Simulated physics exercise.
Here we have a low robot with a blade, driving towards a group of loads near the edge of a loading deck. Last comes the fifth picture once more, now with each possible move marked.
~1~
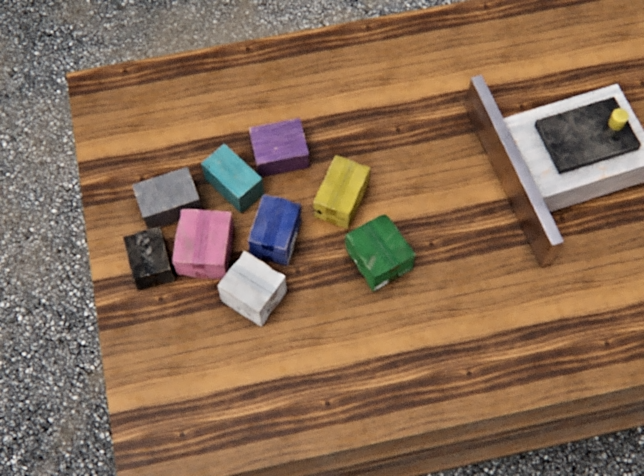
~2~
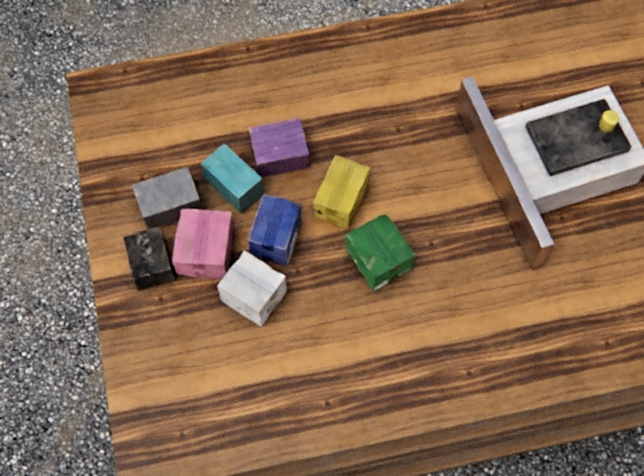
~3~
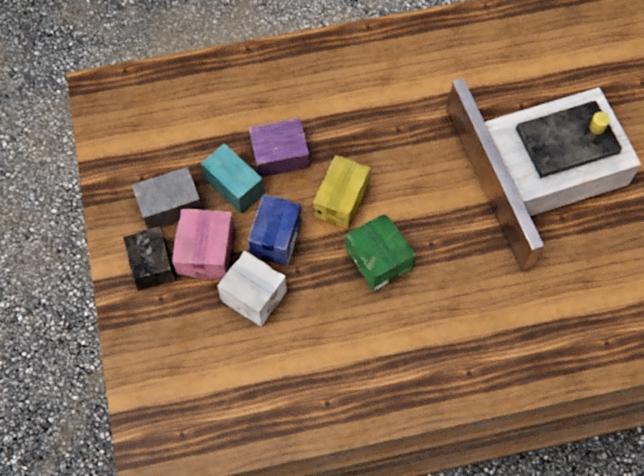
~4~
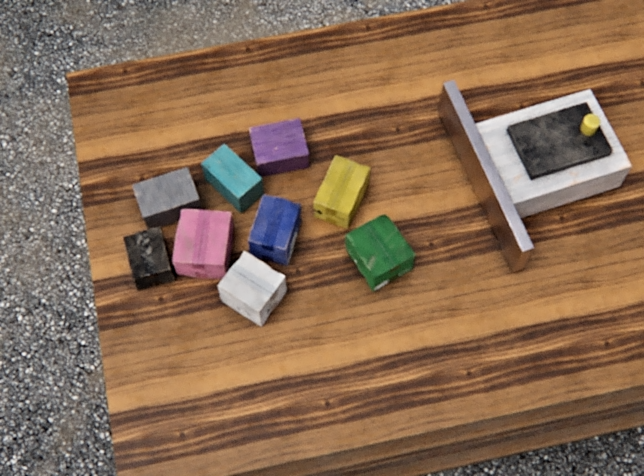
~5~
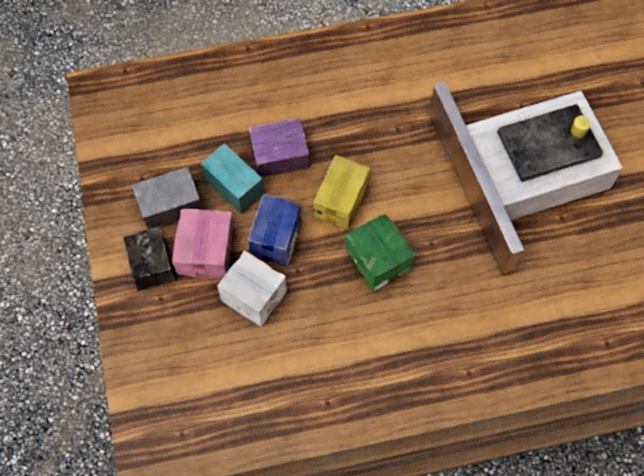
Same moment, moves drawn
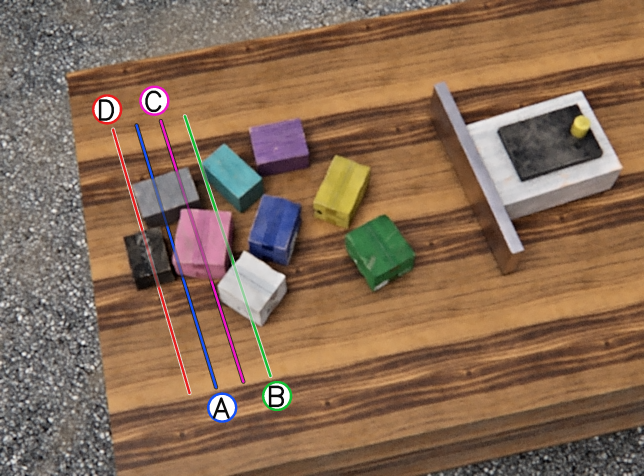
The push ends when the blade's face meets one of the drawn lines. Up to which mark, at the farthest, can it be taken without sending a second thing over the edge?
At B, and not beyond.
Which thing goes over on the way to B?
It is the black box.
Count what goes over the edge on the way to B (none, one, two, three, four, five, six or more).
By then, one.
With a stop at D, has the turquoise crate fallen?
By then, yes.
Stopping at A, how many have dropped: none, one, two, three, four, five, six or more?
By then, three.
On the marked copy, A at (174, 248); B at (225, 238); C at (199, 243); D at (149, 253).
Following B. Soon after the start, robot (455, 161); green box (374, 252); black box (149, 259).
Later, robot (366, 178); black box (144, 259); pink box (188, 248).
In the end, robot (296, 192); black box over the edge; grey crate (97, 218); one fallen.
As for the rest, A drops three; C drops two; D drops six.
